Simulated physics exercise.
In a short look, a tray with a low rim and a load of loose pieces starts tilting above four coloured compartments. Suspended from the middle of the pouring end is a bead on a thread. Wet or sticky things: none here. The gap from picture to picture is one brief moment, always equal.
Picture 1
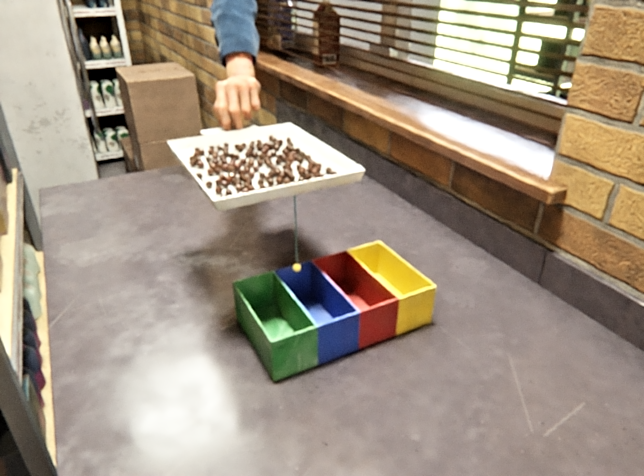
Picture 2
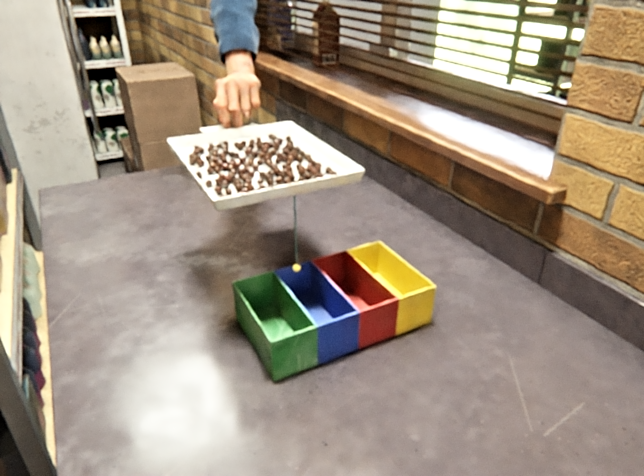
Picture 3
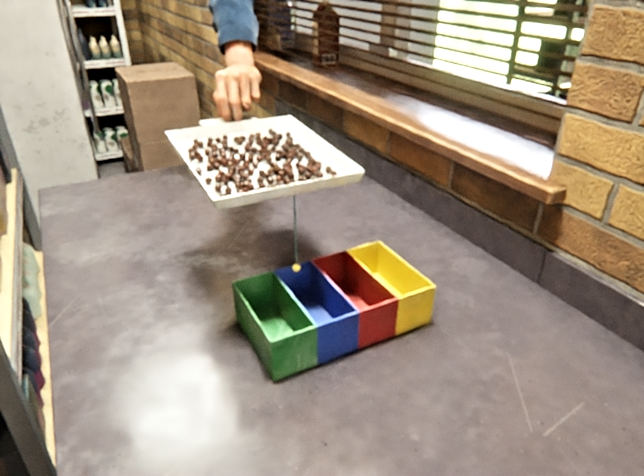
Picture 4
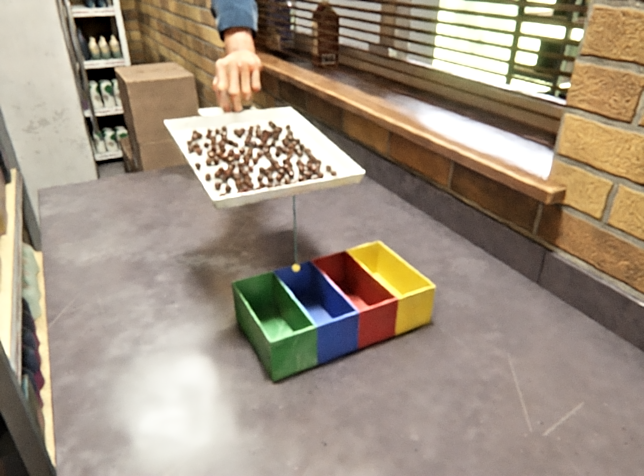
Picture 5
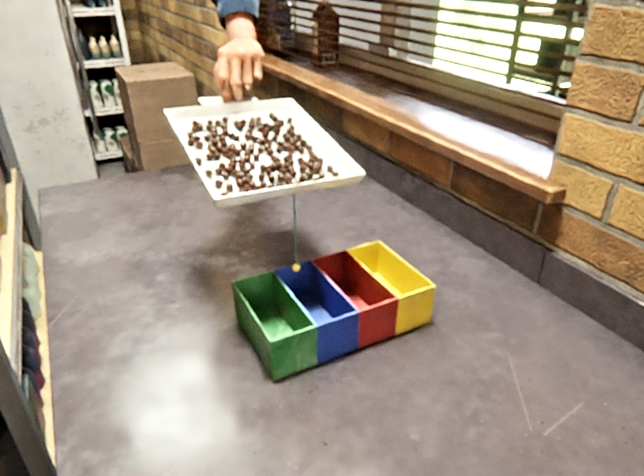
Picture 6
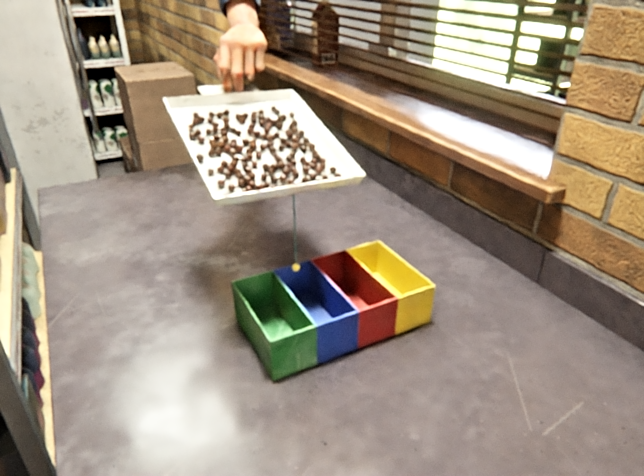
On a grey tabletop beside a brick wall and window, a hand holds a white tray of small brown balls above green, blue, red and yellow compartments, a yellow bead hanging from its near edge. The hand gradually raises the far end, tilting the tray steadily toward the viewer, and the balls shift slightly.
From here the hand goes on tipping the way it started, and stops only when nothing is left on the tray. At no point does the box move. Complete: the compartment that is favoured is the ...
... Red one.
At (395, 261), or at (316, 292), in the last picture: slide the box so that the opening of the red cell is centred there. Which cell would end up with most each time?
In order: That blue cell, that yellow cell.
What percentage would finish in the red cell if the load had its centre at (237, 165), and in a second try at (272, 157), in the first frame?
It would be roughly 30 per cent for the first and roughly 40 per cent for the second.
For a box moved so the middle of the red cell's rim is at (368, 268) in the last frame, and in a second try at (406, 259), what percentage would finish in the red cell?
Near 40 % and 0 %.
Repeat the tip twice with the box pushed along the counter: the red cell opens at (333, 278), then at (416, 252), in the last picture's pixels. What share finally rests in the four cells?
100 and 60 in a hundred, in turn.
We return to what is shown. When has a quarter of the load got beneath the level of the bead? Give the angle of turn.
Tilt: Around 90 degrees.
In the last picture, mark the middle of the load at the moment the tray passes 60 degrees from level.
(304, 171).
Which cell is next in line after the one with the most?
That blue cell.
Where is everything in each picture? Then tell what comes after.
The first picture shows corners of the pouring end near (216, 198) and (361, 169), level; middle of the load near (260, 163), chocolate balls; bead on its thread near (297, 268); green cell near (295, 350); blue cell near (338, 334); red cell near (379, 320); yellow cell near (416, 307).
The second picture shows corners of the pouring end near (216, 198) and (361, 169), level; middle of the load near (260, 162).
The third picture shows corners of the pouring end near (216, 198) and (361, 170), tipped barely, lowest at the right corner; middle of the load near (260, 159).
The fourth picture shows corners of the pouring end near (216, 197) and (361, 171), tipped a little, lowest at the right corner; middle of the load near (259, 154).
The fifth picture shows corners of the pouring end near (217, 196) and (361, 172), tipped a little, lowest at the right corner; middle of the load near (261, 150).
The sixth picture shows corners of the pouring end near (217, 196) and (361, 173), tipped clearly, lowest at the right corner; middle of the load near (263, 147), all but a few on the move; green cell near (294, 349); blue cell near (338, 334); red cell near (378, 319); yellow cell near (415, 306).
Shortly afterwards, tray tipped steeply; all but a few on the tray; only a few in the red cell; only a few in the yellow cell; a little falling or outside the box.
Next, tray tipped right over; a little on the tray; near a third in the red cell; a little in the blue cell; a little in the yellow cell; a little in the green cell; near a quarter falling or outside the box.
Some moments later, tray tipped past a quarter turn; near half in the red cell; near a quarter in the blue cell; a little in the yellow cell; a little in the green cell; a little falling or outside the box.
In the end, tray tipped past a quarter turn; near half in the red cell; near a quarter in the blue cell; a little in the yellow cell; a little in the green cell; a little outside the box.
